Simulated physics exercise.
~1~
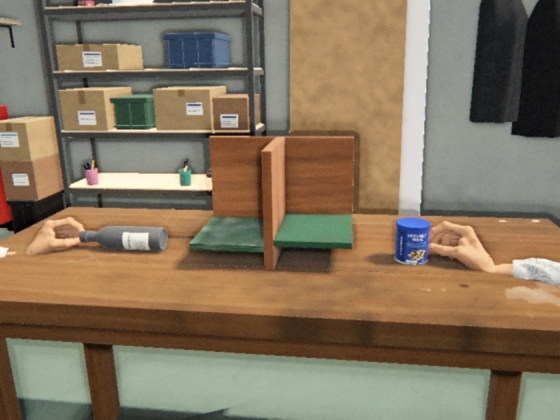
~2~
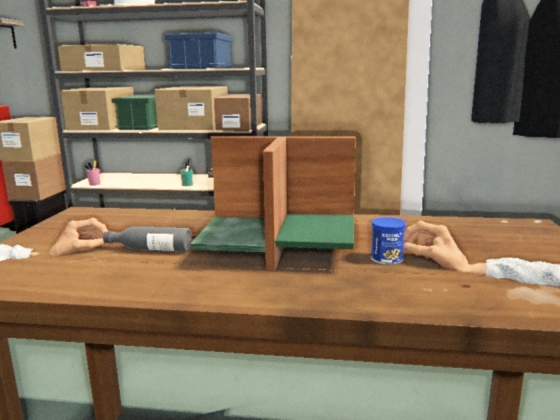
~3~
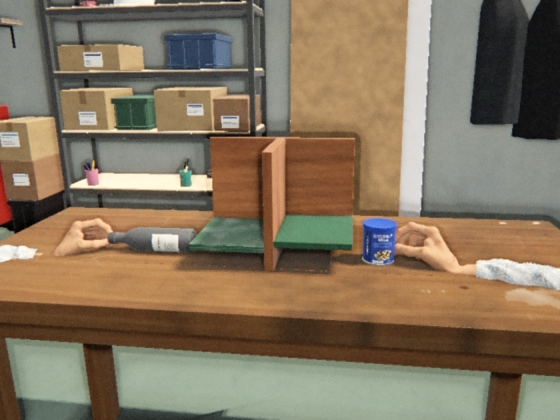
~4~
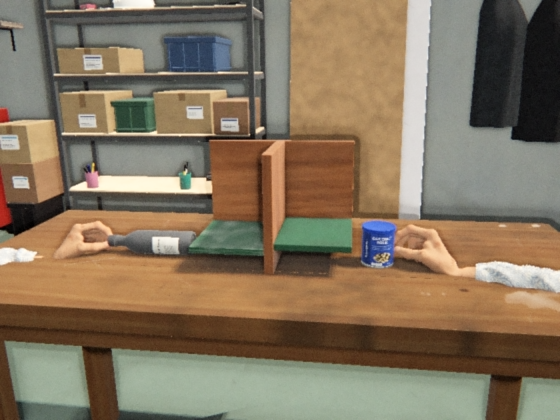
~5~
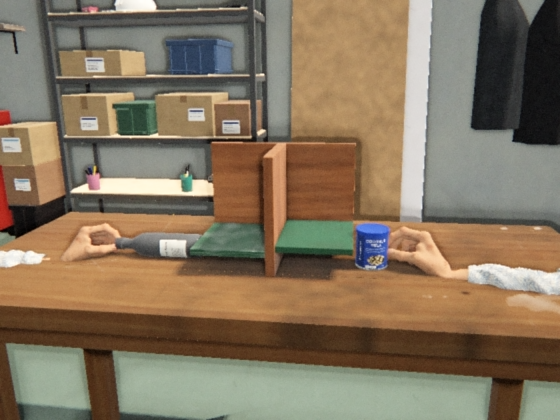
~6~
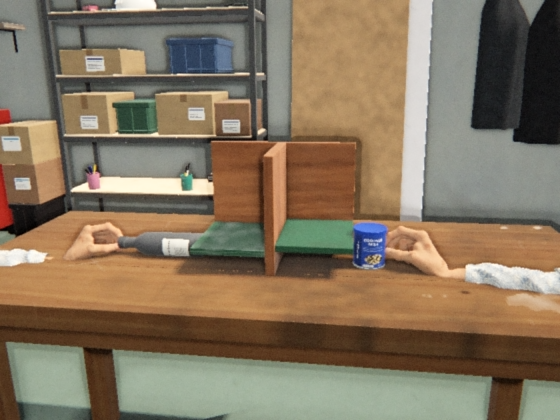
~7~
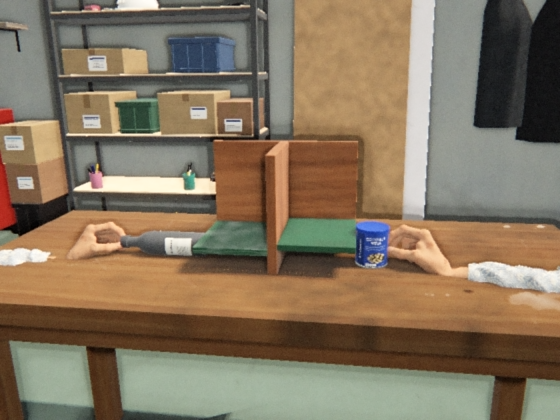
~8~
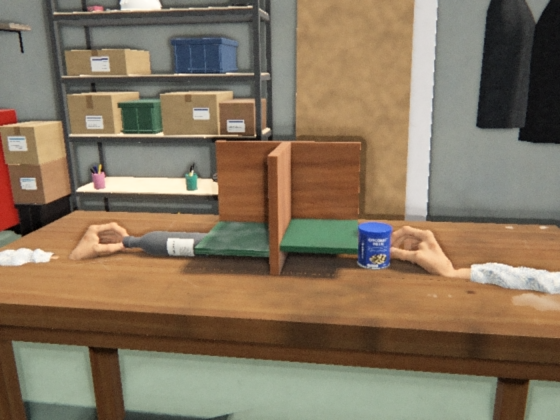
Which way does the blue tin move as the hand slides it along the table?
The blue tin moves to the left, toward the shelf in the middle of the table.
